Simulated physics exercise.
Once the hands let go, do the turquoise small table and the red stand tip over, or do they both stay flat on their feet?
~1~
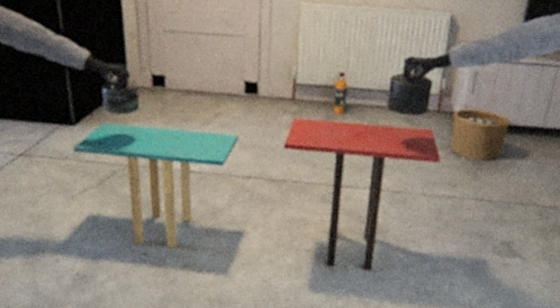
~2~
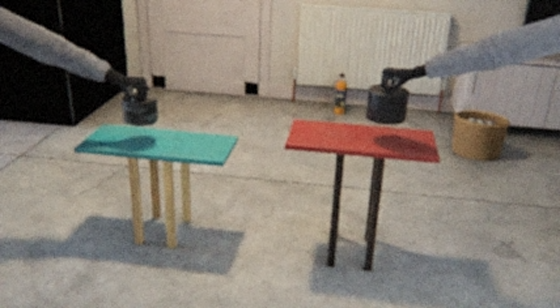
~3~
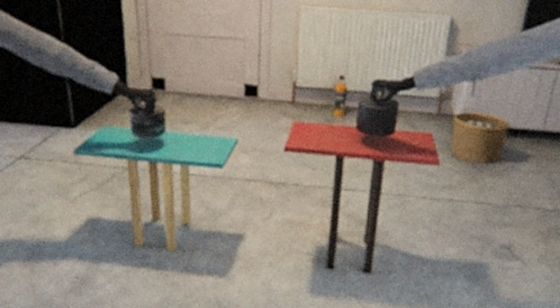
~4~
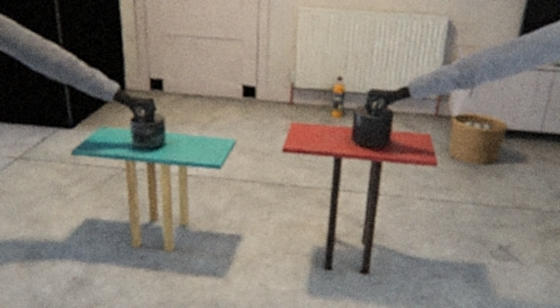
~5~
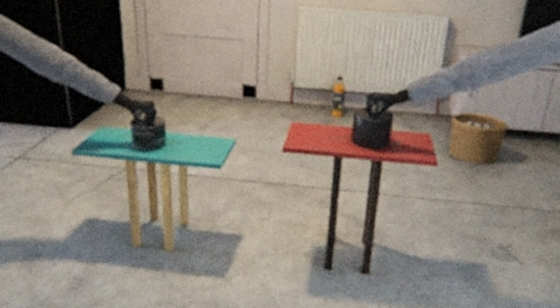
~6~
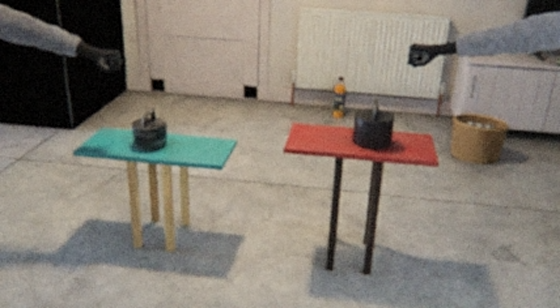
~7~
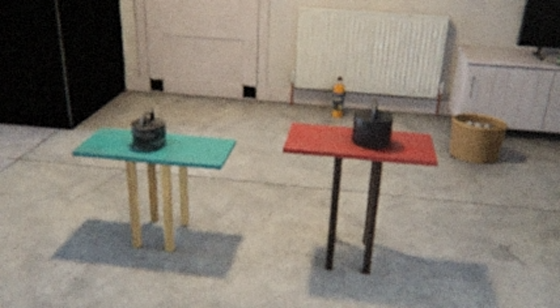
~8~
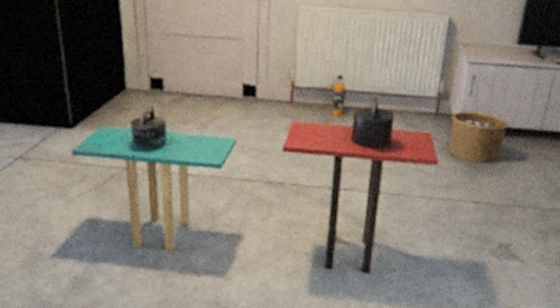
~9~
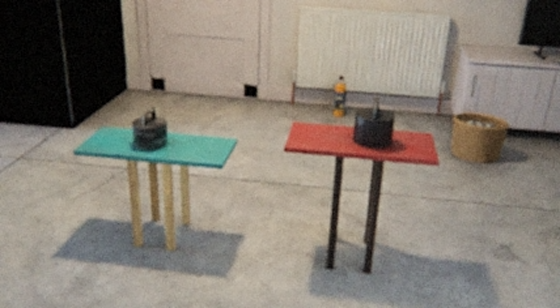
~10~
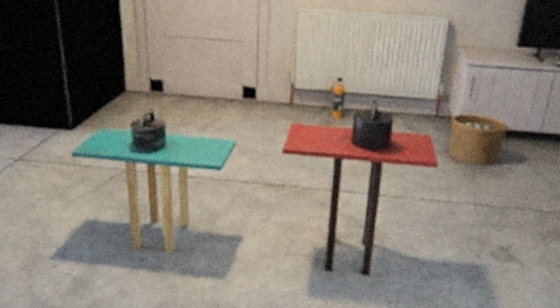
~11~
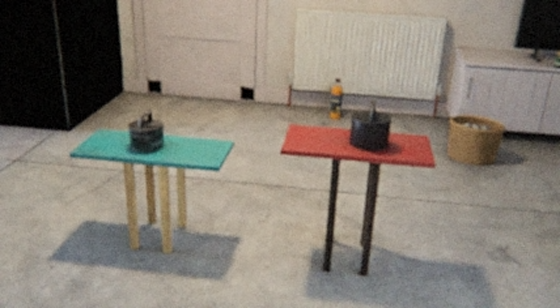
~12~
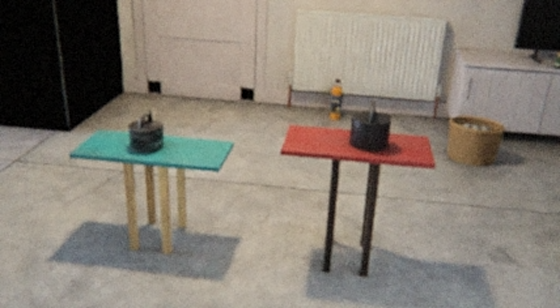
Both the turquoise small table and the red stand stay flat on their feet, with the dark objects still resting on top.
